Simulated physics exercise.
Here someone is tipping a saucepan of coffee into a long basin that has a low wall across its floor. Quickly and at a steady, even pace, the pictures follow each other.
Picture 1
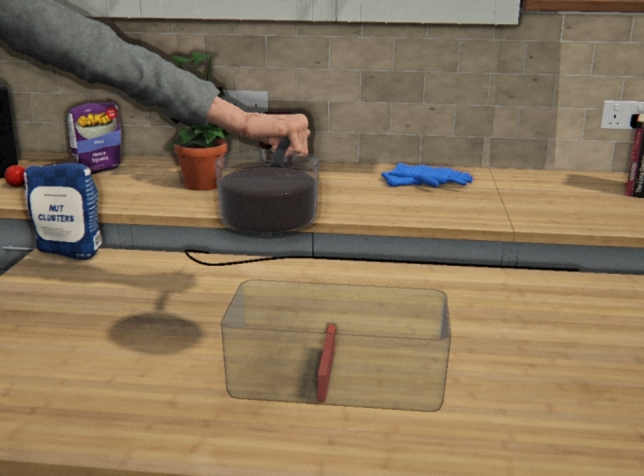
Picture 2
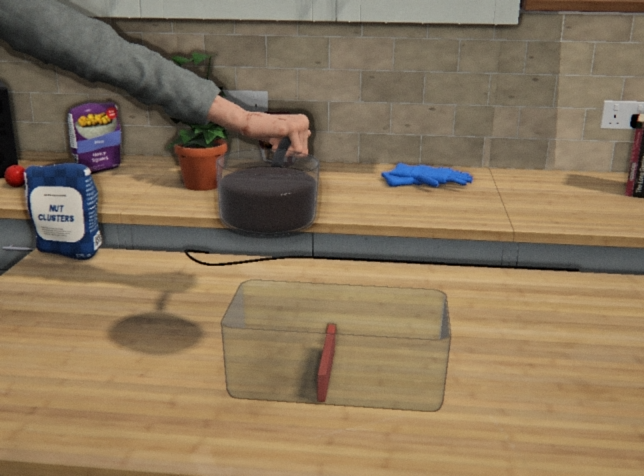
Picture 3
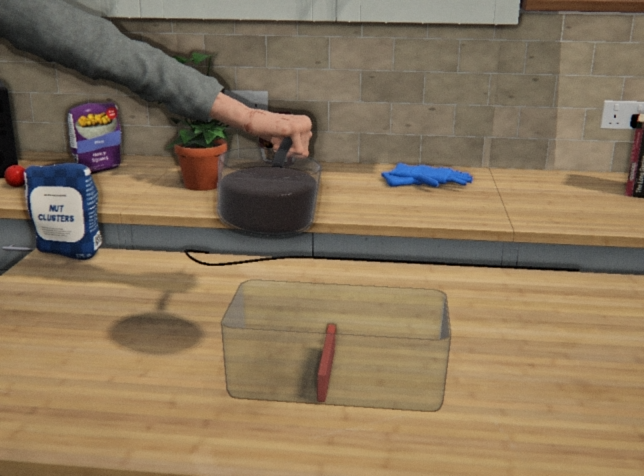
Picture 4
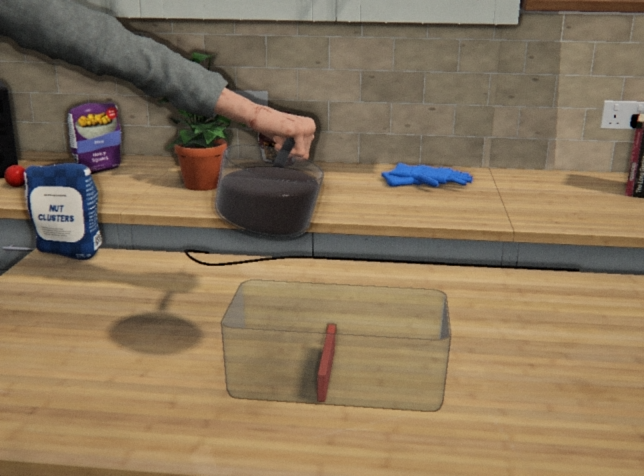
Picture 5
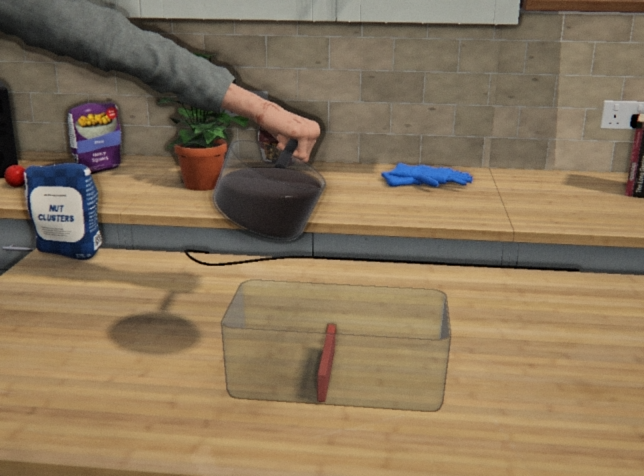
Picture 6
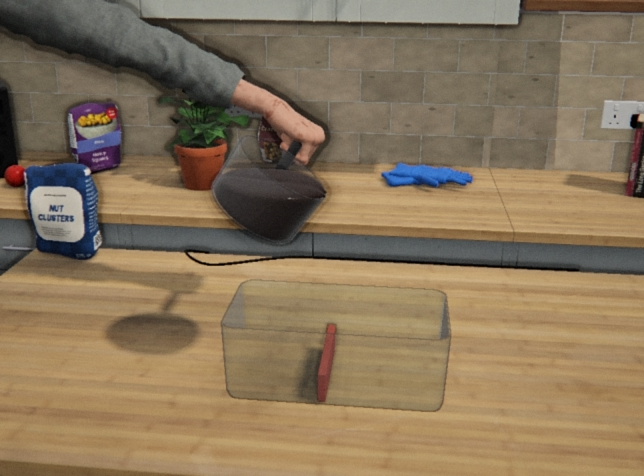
We see a hand in a grey sleeve holding a clear pan of dark liquid above a long transparent basin with a low red wall inside, tilting it slowly, then more steeply, down toward the right.
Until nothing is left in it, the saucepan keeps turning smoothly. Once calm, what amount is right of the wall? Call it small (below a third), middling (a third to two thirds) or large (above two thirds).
Large.
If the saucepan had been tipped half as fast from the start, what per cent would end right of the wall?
I'd estimate about 95 percent ends up there.
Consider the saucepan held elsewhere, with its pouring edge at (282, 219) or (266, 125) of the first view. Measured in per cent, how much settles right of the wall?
You'd get around 15 per cent and then around 30 per cent.
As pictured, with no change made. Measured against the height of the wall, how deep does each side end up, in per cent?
10 per cent for the left part, 60 for the right.
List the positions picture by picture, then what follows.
Tilt 0°; pouring edge (318, 165); surface from (222, 177) to (316, 181); the long basin's rim runs from (232, 303) to (448, 315); the wall's top is at (327, 349), in the first picture.
Tilt 2°; pouring edge (318, 166); surface from (222, 177) to (316, 181), in the second picture.
Tilt 6°; pouring edge (320, 170); surface from (223, 177) to (317, 182), in the third picture.
Tilt 13°; pouring edge (323, 177); surface from (223, 177) to (319, 183), in the fourth picture.
Tilt 23°; pouring edge (324, 186); surface from (221, 178) to (322, 185), in the fifth picture.
Tilt 34°; pouring edge (324, 197); surface from (219, 176) to (326, 188), in the sixth picture.
A moment on, the saucepan is tipped on its side and 40 per cent is still to pour, 0 is left of the wall and 11 right of it.
Next, the saucepan is tipped right over and 11 per cent is still to pour, 3 is left of the wall and 74 right of it.
Then the saucepan is tipped right over and 2 per cent is still to pour, 7 is left of the wall and 83 right of it.
Later the saucepan is tipped right over and 0 per cent is still to pour, 8 is left of the wall and 89 right of it.
Finally, 9 per cent lies left of the wall, 89 right of it and 2 outside.
